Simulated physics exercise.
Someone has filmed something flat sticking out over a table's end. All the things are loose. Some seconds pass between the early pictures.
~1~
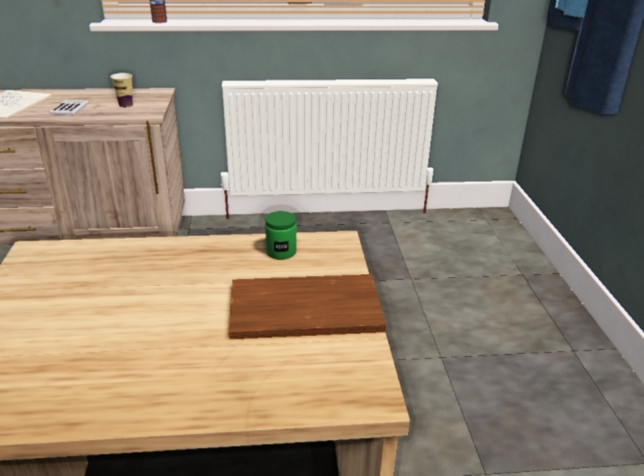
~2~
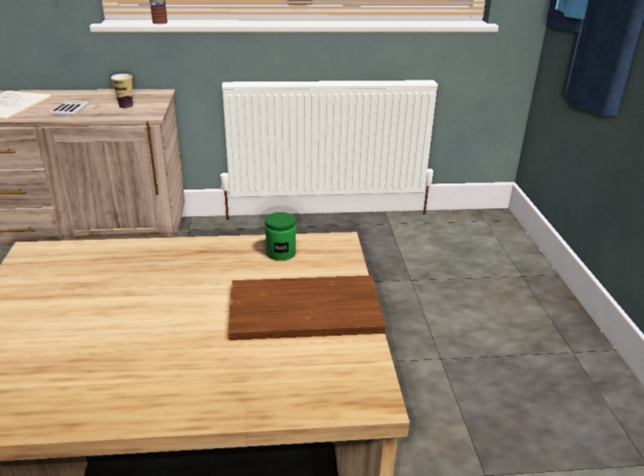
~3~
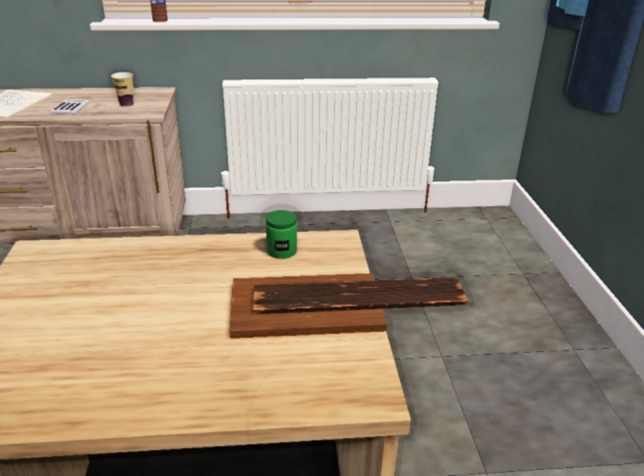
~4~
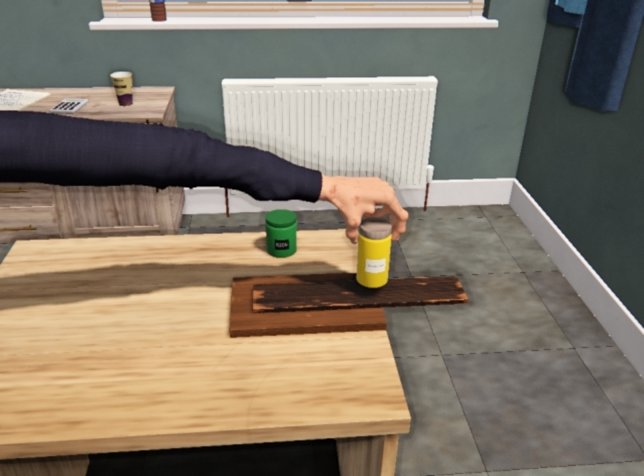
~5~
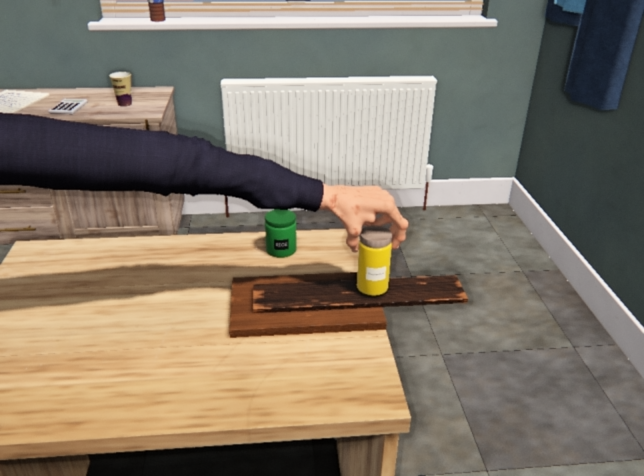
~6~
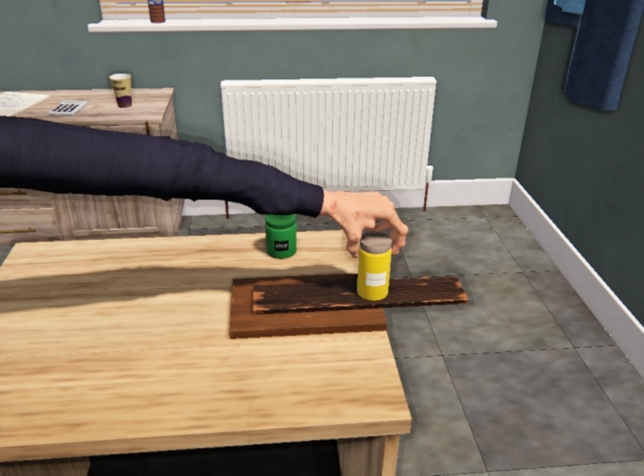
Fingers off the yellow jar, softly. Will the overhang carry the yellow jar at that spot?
The board holds.
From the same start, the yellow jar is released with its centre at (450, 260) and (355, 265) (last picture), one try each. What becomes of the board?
First try: It comes down; second try: It keeps its balance.
Then, 0.90 s past the last view, things are still on the move.
Then, 1.70 s past the last view, as before.
Finally, all 4 still in place. Final places as the last picture's camera would see them, yellow jar near (375, 266). The board keeps its balance.
